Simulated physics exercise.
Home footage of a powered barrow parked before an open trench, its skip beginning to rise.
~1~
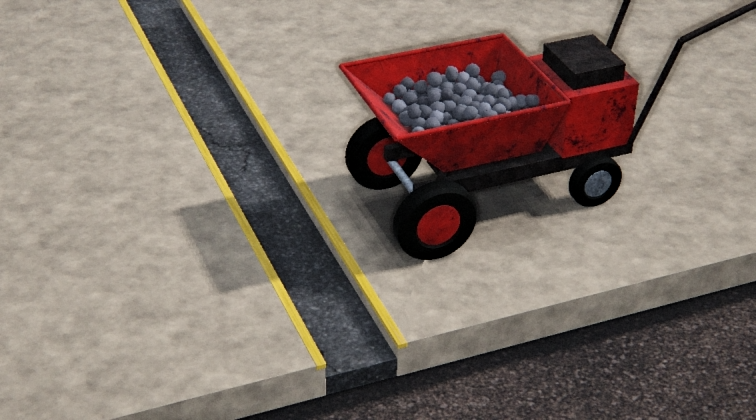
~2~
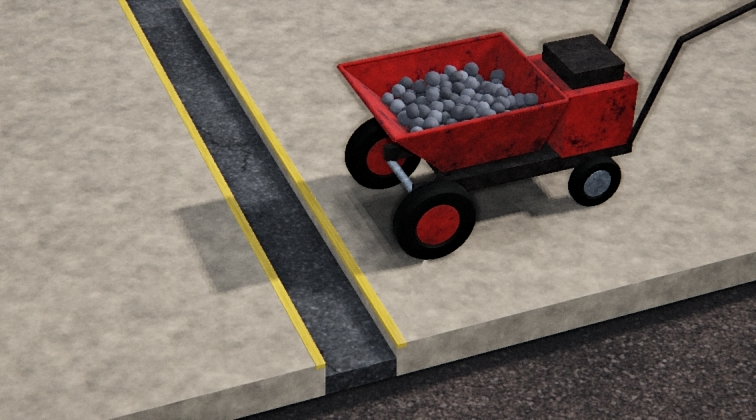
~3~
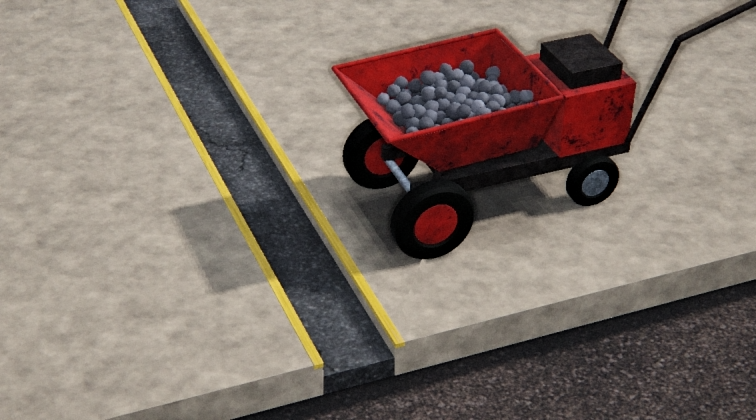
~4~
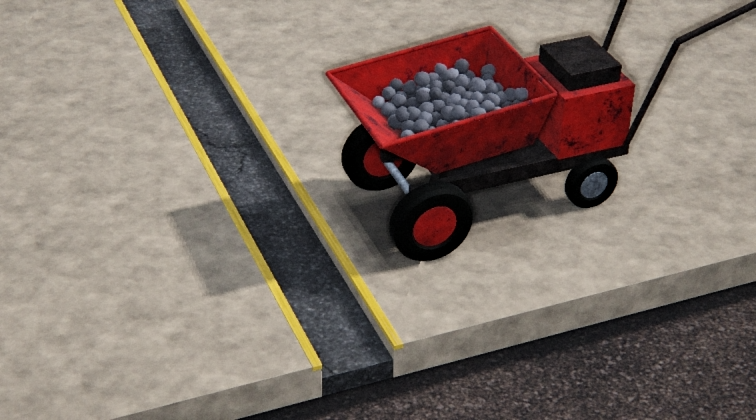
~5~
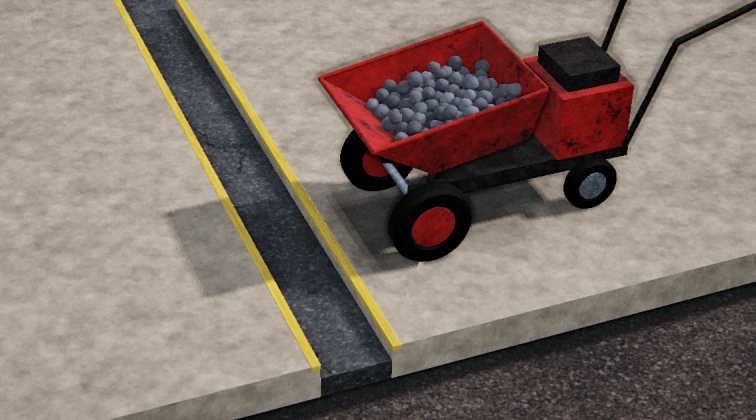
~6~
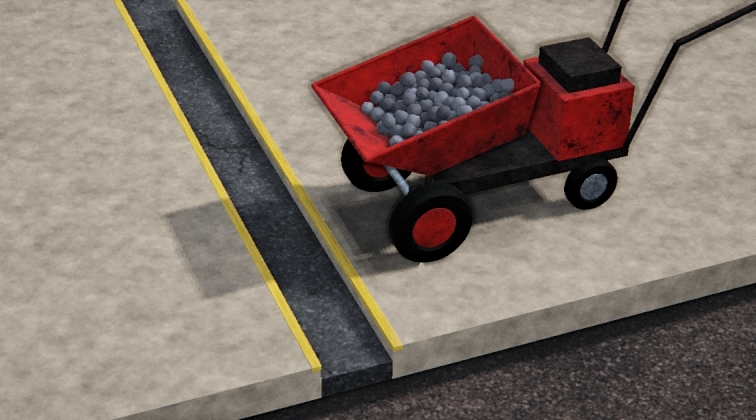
Beside a dark trench edged in yellow, a red barrow's skip of grey cobbles slowly tilts forward.
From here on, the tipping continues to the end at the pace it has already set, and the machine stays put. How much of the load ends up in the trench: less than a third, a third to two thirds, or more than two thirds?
Seems like the amount in the trench is in the middle range, from a third up to two thirds.
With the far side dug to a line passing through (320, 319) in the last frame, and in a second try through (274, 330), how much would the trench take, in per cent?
20 % and 80 %, give or take.
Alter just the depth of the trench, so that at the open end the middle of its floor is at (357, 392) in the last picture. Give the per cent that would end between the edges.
Estimated share: Approx. 60 %.
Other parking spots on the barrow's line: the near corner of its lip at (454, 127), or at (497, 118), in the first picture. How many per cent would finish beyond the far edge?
First position: Some 0 percent; second position: Some 0 percent.
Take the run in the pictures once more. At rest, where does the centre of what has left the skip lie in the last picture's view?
At about (266, 248), give or take.
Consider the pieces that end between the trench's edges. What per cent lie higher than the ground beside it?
Roughly 30 %.
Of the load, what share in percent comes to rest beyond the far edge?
Call it some 45 percent of the pieces.
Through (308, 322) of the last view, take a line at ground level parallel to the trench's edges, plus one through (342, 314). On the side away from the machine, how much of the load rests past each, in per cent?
Close to 60 % and 90 %, in that order.
Soon after the last picture, skip tipped well over; all in the skip.
A little later, skip tipped steeply; most in the skip; a small part in or heaped over the trench; a stray few beyond it.
Later still, skip tipped right over; a small part in the skip; about half in or heaped over the trench; about half beyond it.
At rest, skip tipped right over; a stray few in the skip; about half in or heaped over the trench; about half beyond it.
